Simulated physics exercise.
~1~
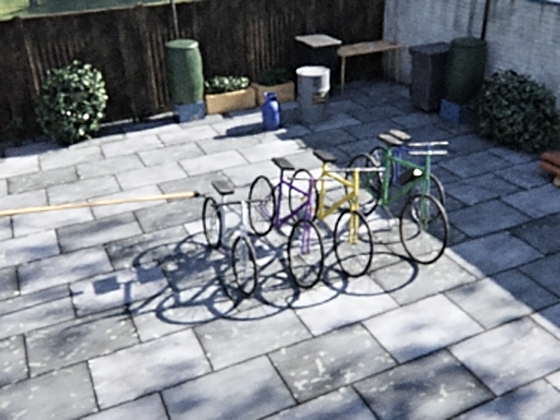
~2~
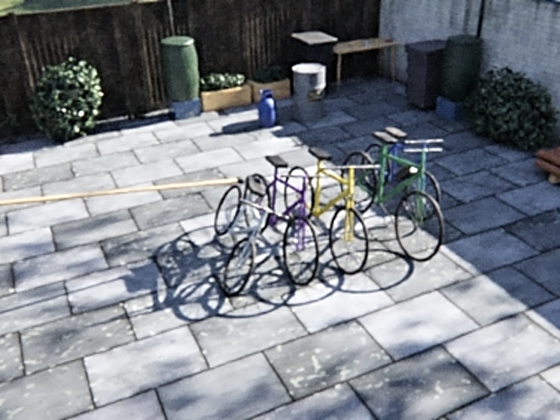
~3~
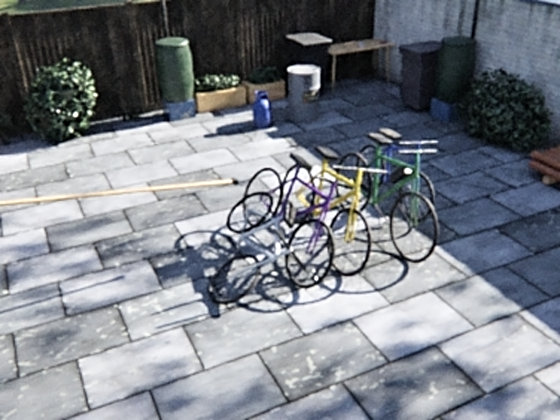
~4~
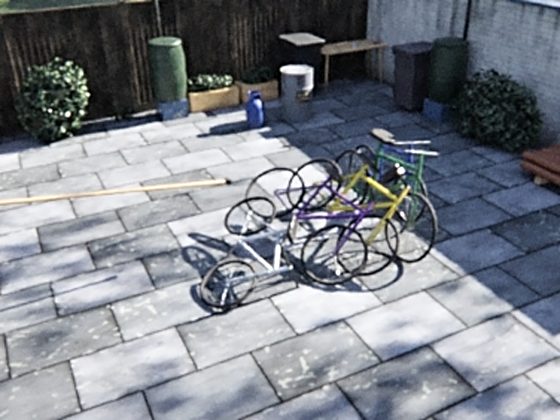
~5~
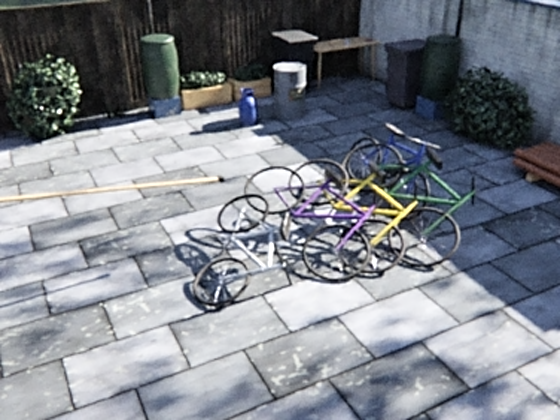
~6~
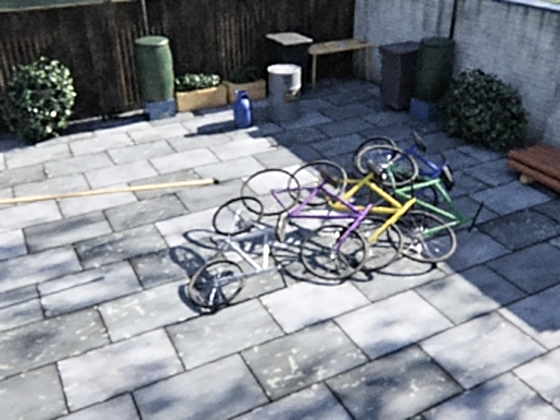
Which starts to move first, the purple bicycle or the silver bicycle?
The silver bicycle starts to move first, tipping over while the purple one is still standing in place. The purple bicycle only begins to tip after that.
